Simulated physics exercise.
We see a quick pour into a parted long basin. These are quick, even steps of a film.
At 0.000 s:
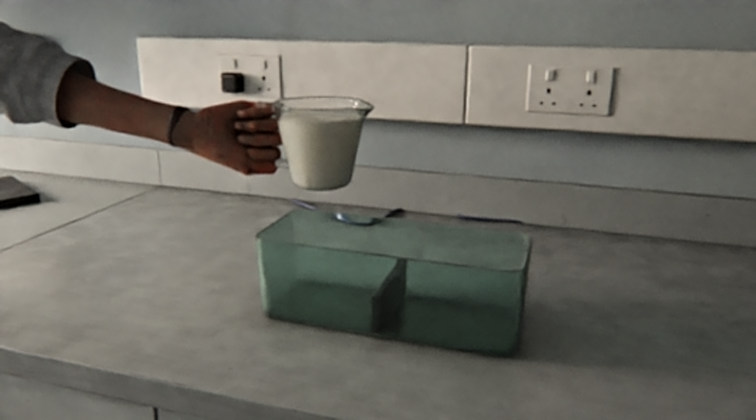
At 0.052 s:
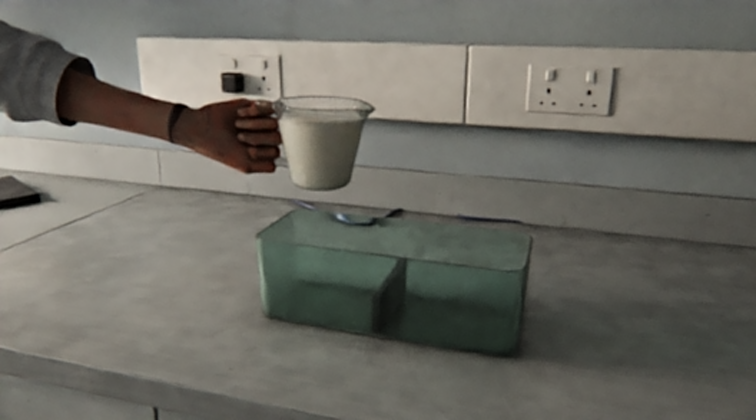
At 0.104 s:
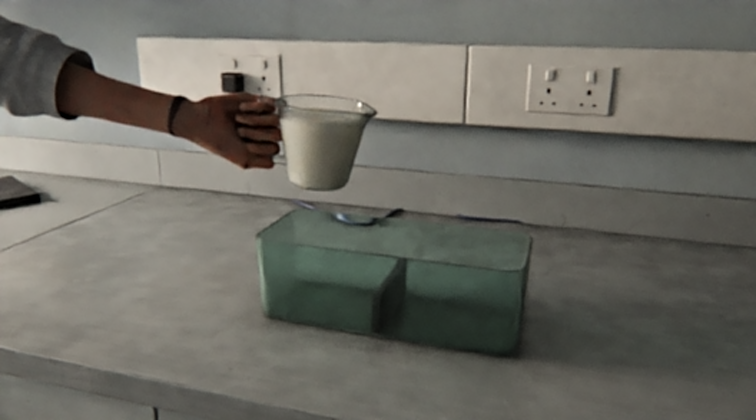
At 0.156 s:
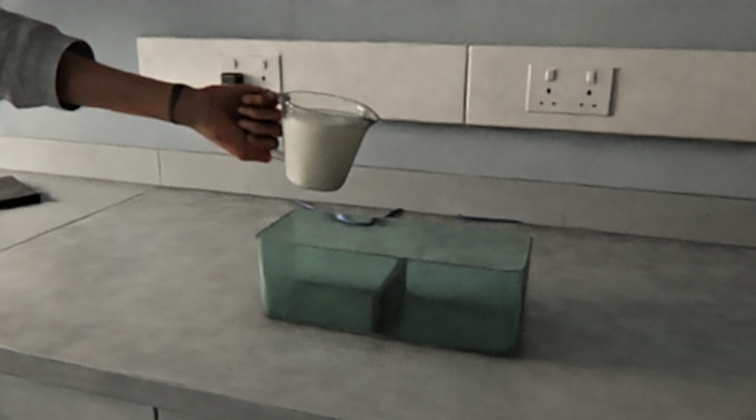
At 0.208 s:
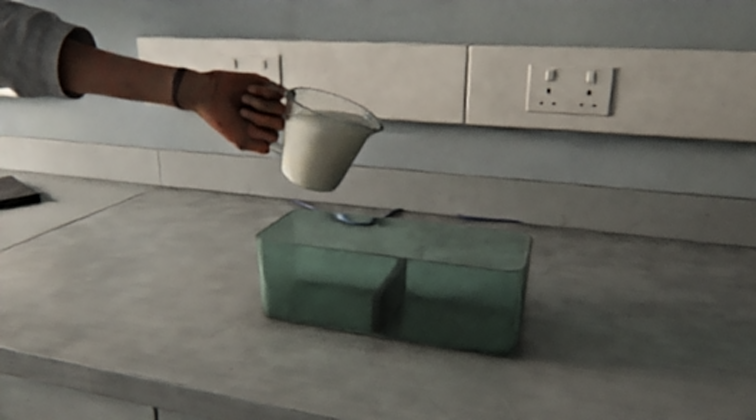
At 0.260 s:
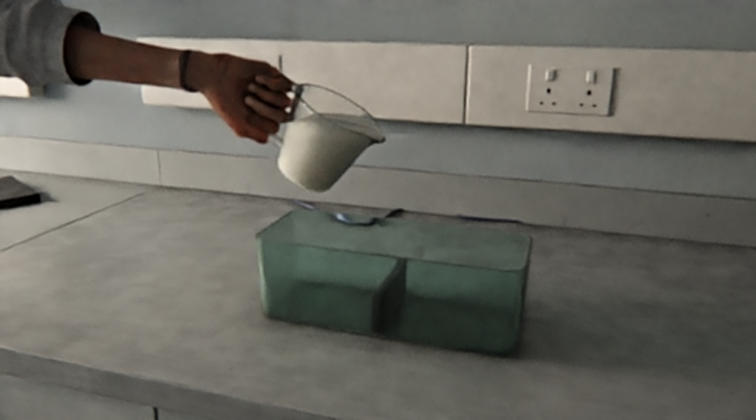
A hand holding a glass jug of milk above a divided green basin, slowly tilting it to the right over the counter.
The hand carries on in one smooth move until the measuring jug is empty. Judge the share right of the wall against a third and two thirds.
It comes to more than two thirds.
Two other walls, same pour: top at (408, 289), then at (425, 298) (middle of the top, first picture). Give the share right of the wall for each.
First some 60, then 30 per cent.
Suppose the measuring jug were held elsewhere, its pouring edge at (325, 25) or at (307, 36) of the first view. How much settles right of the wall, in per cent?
Near 30 % and 5 %.
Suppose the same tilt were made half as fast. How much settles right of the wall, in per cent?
It comes to 90 per cent or so.
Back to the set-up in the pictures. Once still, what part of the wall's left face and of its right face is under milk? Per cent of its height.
The left part 0 per cent, the right part 50.
A moment on, the measuring jug is tipped on its side and 51 per cent is still to pour, 0 is left of the wall and 25 right of it.
Next, the measuring jug is tipped on its side and 11 per cent is still to pour, 5 is left of the wall and 74 right of it.
Then the measuring jug is tipped on its side and 1 per cent is still to pour, 6 is left of the wall and 91 right of it.
Later the measuring jug is tipped on its side and 0 per cent is still to pour, 7 is left of the wall and 92 right of it.
Finally, 7 per cent lies left of the wall, 92 right of it and 1 outside.
